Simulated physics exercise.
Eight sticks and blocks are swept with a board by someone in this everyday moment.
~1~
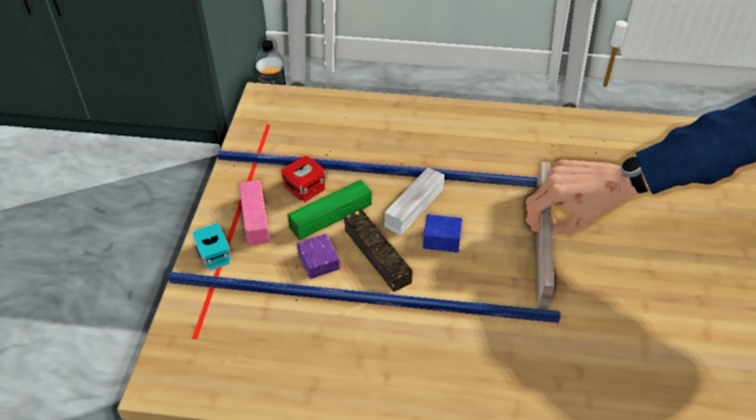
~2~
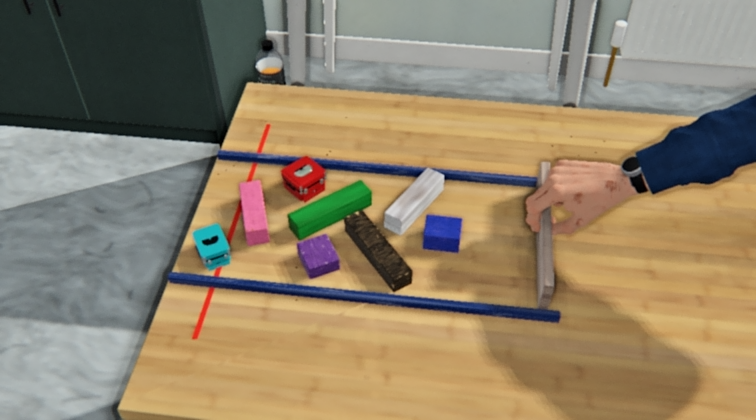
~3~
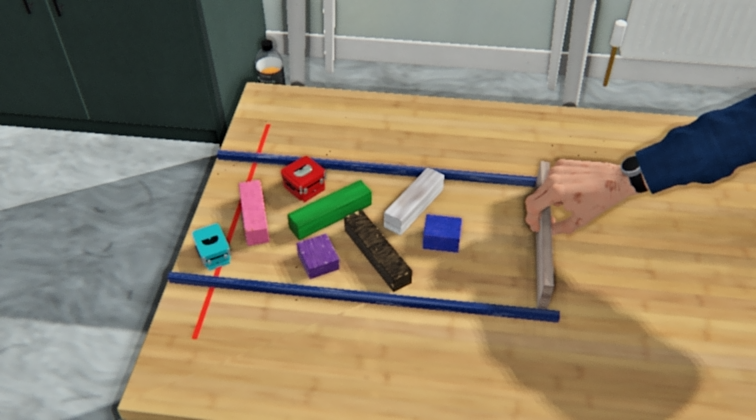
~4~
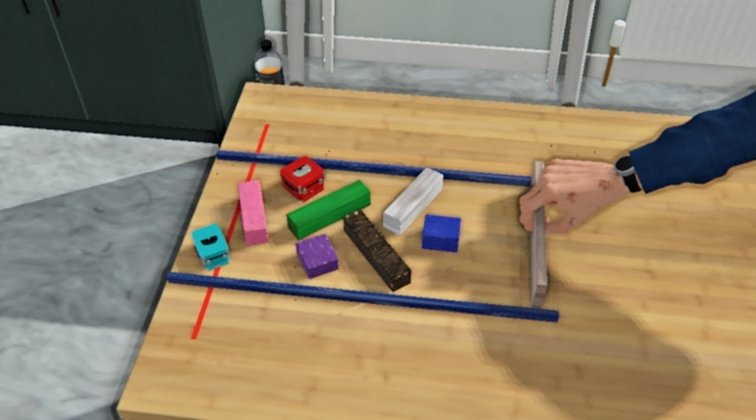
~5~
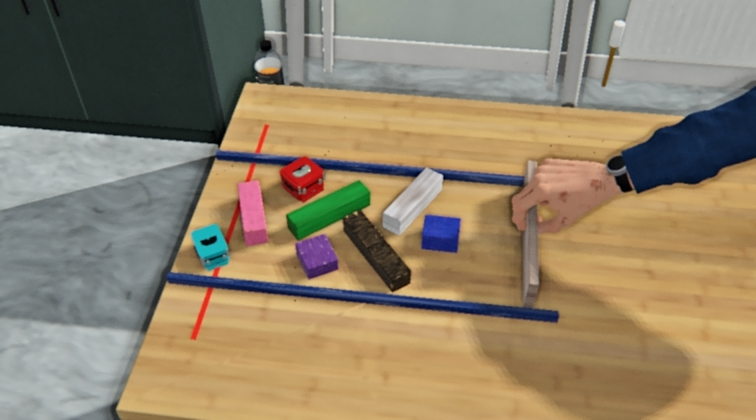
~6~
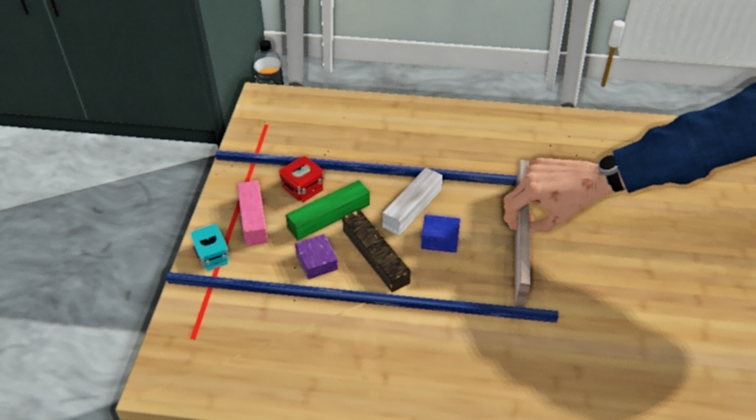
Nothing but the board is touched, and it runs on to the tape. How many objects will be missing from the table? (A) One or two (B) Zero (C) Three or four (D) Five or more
(D) Five or more.
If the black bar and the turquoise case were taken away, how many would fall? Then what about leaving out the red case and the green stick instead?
The number fallen is 3, and in the other try 3.
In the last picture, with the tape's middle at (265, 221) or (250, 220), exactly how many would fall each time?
You'd find 2 and then 3 on the floor.
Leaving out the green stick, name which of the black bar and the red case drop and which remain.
The black bar is still there, the red case is gone.
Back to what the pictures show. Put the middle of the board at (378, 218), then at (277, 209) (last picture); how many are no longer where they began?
Counts: 5 and 8.
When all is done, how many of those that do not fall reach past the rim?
The tally is 2.
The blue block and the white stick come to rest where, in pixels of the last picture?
Blue block at about (215, 214), white stick at about (213, 181).
Soon after, none off yet; turquoise case at rest near (210, 247); pink bar at rest near (252, 212); red case at rest near (302, 180).
After that, none off yet; turquoise case at rest near (210, 247); pink bar displaced a little near (228, 213); red case displaced about its own width near (261, 172).
In the end, the number that fall off is five or more; gone, green stick, purple block, red case, pink bar and turquoise case.
